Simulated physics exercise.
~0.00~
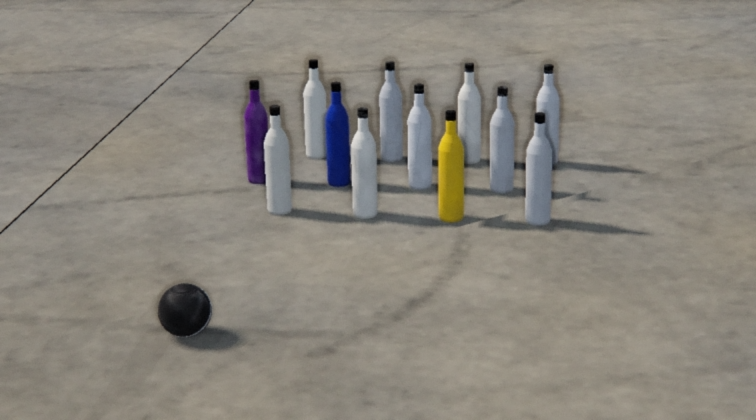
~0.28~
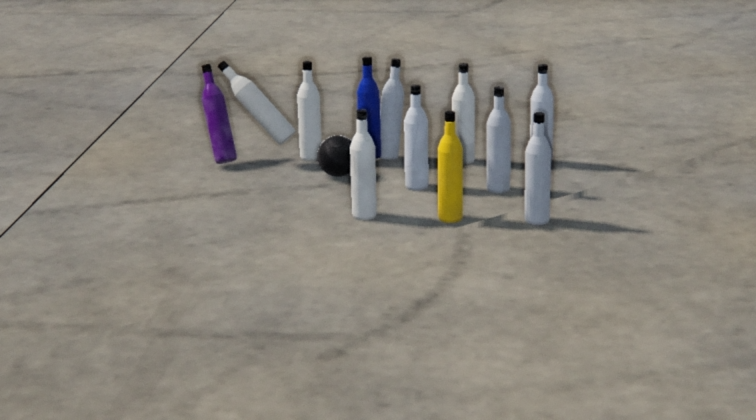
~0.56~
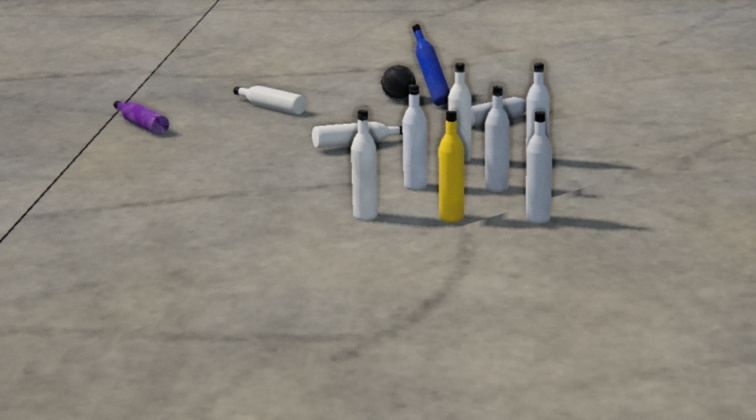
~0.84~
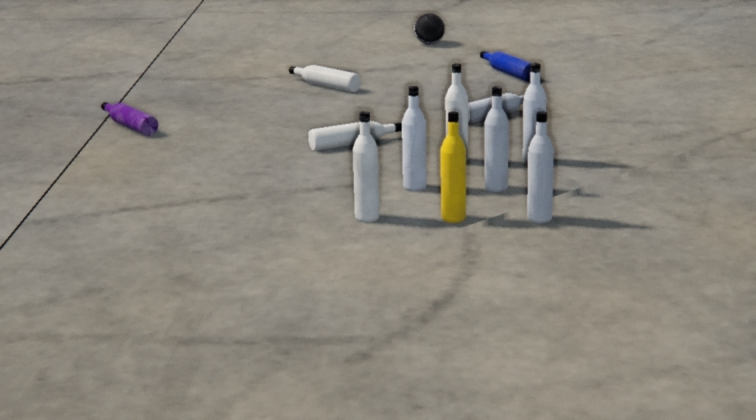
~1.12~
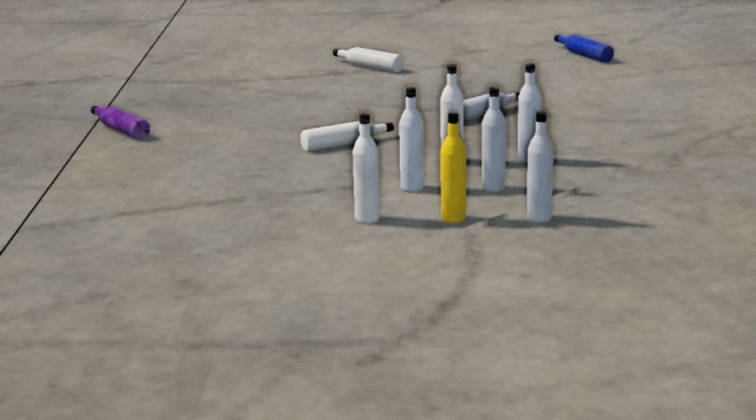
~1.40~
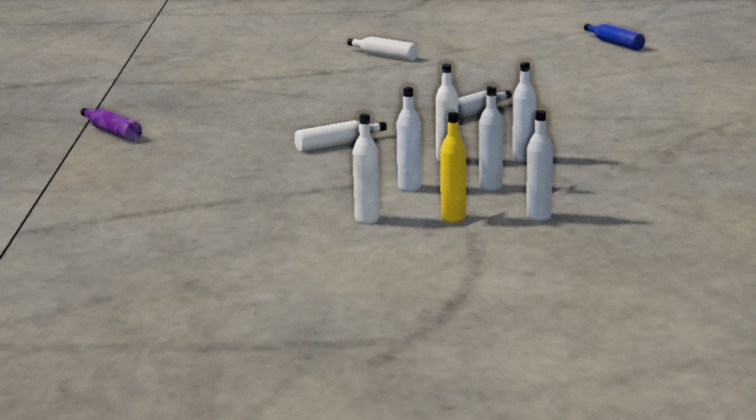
On a stained concrete floor crossed by a dark line, seen from above at an angle, twelve black-capped bottles stand in three rows, mostly white, with a purple one at the left, a blue one near it and a yellow one in front. A black ball rolls in from the lower left and strikes the left side of the group. The purple bottle and a white one tip leftward, then the blue one leans and falls as more white bottles drop. The ball rolls away out of view at the back. Five bottles finish lying down, purple and blue among them, while the yellow stands unmoved.
